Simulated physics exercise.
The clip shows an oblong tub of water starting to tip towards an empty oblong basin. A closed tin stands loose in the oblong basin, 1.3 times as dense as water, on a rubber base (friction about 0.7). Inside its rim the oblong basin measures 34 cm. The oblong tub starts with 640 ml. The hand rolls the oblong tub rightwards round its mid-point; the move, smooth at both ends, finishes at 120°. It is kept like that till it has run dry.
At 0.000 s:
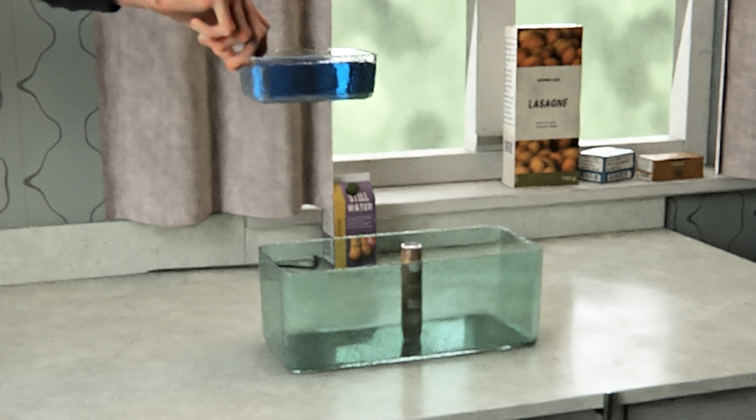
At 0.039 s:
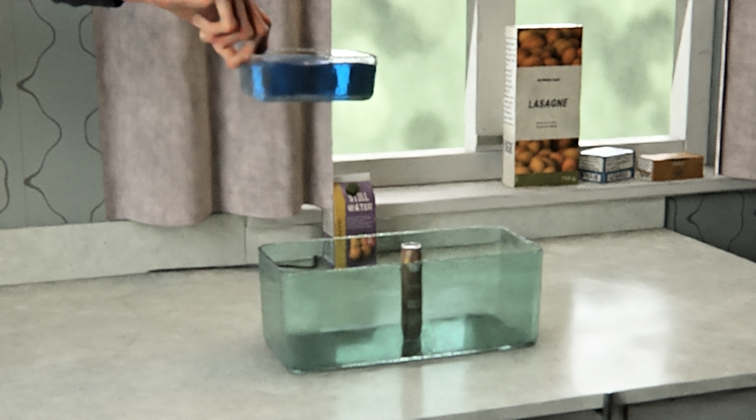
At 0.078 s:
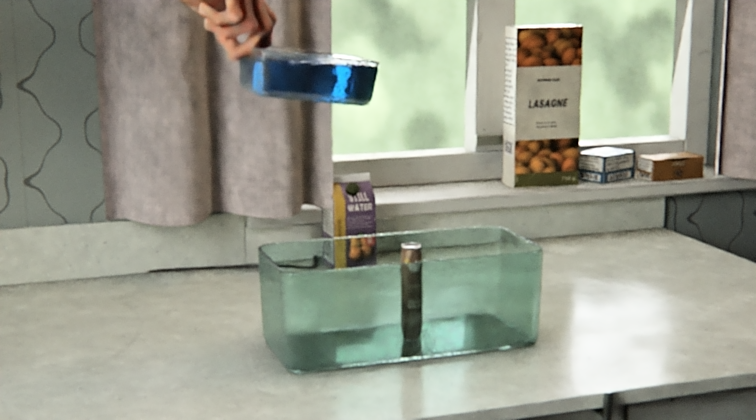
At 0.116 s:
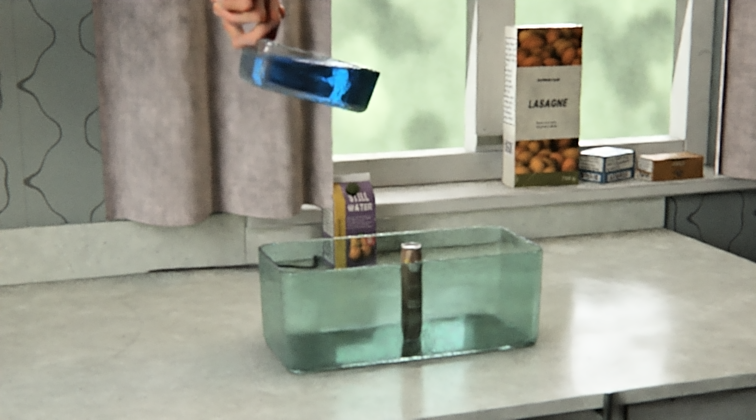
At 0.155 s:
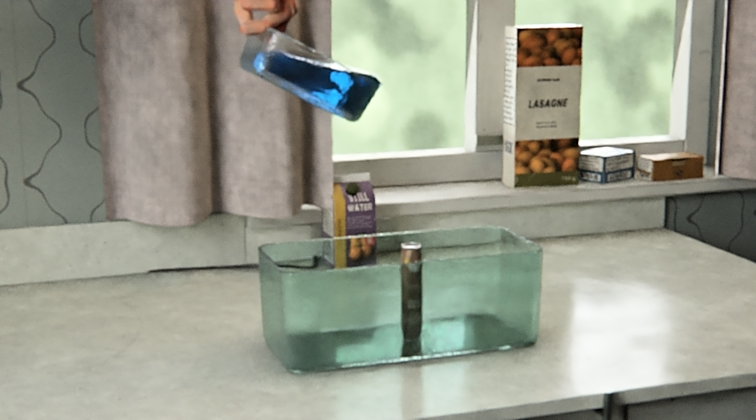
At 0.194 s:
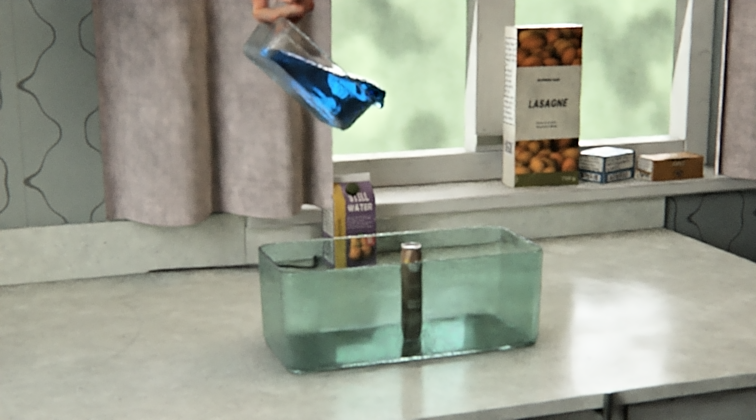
A hand rolling an oblong tub of blue liquid rightwards above a glass basin holding an upright tin, liquid reaching the lip.
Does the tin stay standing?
It keeps standing.
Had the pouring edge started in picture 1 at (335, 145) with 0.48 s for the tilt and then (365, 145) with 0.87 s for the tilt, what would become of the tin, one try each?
First it remains upright; then it remains upright.
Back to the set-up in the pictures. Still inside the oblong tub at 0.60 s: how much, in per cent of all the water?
Near 0 in a hundred.
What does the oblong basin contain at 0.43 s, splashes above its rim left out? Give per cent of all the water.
Some 34 per cent.
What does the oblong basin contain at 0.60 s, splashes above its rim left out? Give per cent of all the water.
About 88 per cent.
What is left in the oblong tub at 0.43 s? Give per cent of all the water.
About 7 per cent.
By 0.43 s the tilt is 117° and 7 per cent is still to pour; the tin stands where it began.
By 0.60 s the tilt is 120° and 0 per cent is still to pour; the tin stands where it began.
By 0.78 s the tilt is 120° and 0 per cent is still to pour; the tin stands where it began.
By 0.98 s the tilt is 120° and 0 per cent is still to pour; the tin stands where it began.
At rest the tin stands where it began.
